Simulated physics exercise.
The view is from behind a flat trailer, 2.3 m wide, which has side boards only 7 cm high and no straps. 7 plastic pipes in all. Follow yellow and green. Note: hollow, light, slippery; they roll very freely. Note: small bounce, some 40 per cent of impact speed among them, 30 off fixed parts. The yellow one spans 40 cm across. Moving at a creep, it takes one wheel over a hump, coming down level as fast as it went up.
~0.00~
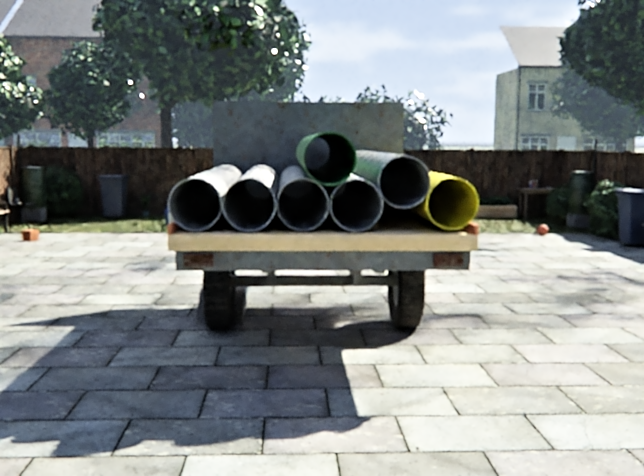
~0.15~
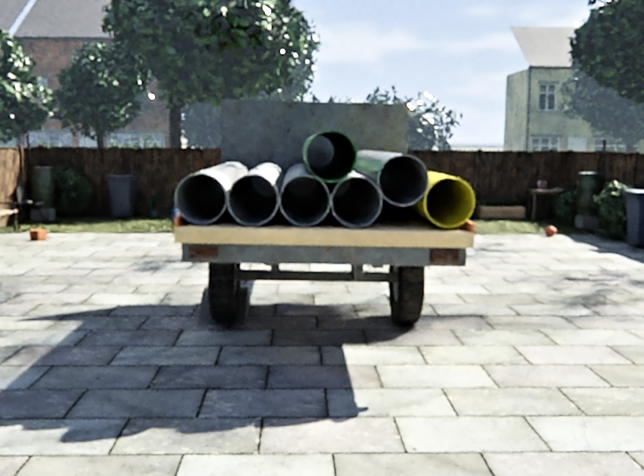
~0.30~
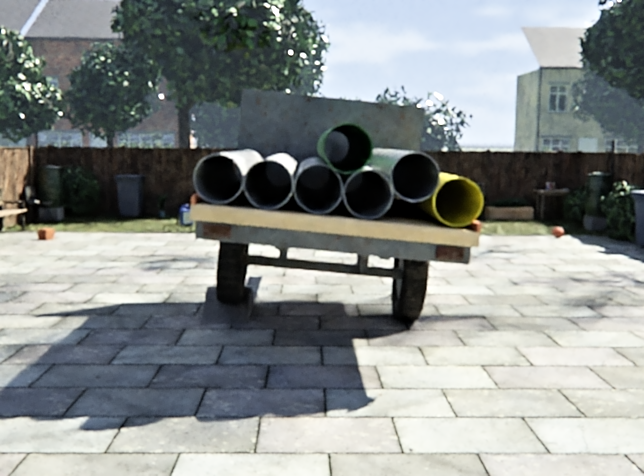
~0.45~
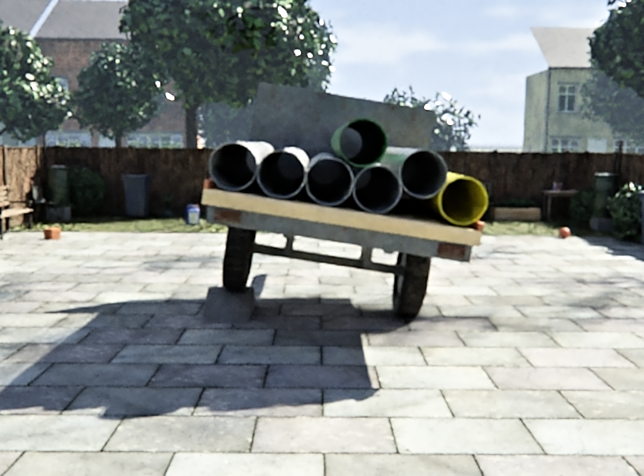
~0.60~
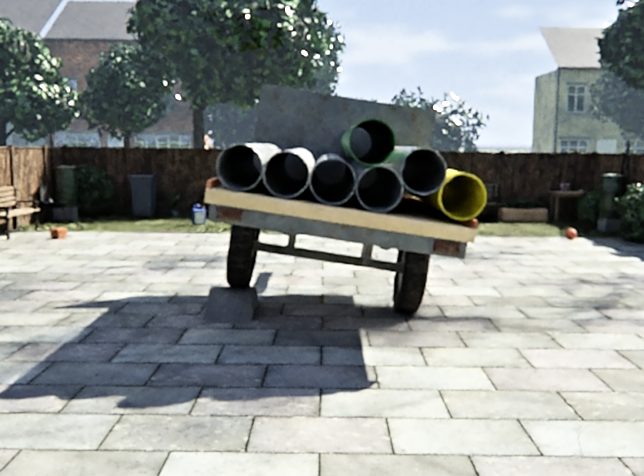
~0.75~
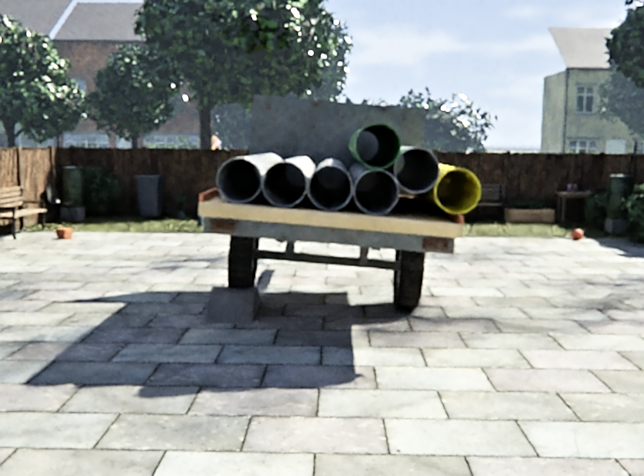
Flat trailer of plastic pipes creeping over a hump, tilting down to the right, then partly levelling as the green pipe shifts rightward.
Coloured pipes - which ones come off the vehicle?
Yellow pipe: Goes, green: Stays.
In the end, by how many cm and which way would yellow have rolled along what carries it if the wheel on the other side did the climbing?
I'd expect some 0 centimetres to the left.
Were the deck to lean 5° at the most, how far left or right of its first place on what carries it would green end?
Leftwards, around 0 cm.
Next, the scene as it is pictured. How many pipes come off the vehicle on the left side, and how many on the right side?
Tally: Left 0 / right 1.
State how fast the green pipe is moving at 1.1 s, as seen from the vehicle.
About 0.0 m/s.
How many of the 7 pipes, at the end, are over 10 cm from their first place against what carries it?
In all, 7.
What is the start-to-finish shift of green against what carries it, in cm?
Green shifts by 60.
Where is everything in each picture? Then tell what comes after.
Yellow at (452, 204), green at (330, 159); 5 of the 7 make up the bottom layer, in the first picture.
Yellow at (450, 202), green at (331, 156); the deck is a shade lower on the right, in the second picture.
Yellow at (458, 202), green at (348, 148); the deck slopes 5° down to the right, in the third picture.
Yellow at (463, 201), green at (363, 143); the deck slopes 8° down to the right, in the fourth picture.
Yellow at (463, 197), green at (372, 142); the deck slopes 8° down to the right, in the fifth picture.
Yellow at (458, 191), green at (378, 146); the deck slopes 4° down to the right, in the sixth picture.
After 1.1 s, yellow is dropping off the right side; green is up on others, 70 cm from the right edge; 1 gone from the deck.
After 1.3 s, yellow is dropping off the right side; green is up on others, 70 cm from the right edge, rolling right; 1 gone from the deck.
At rest (3.5 s), yellow is on the ground to the right; green is up on others, 50 cm from the right edge; 1 gone from the deck.
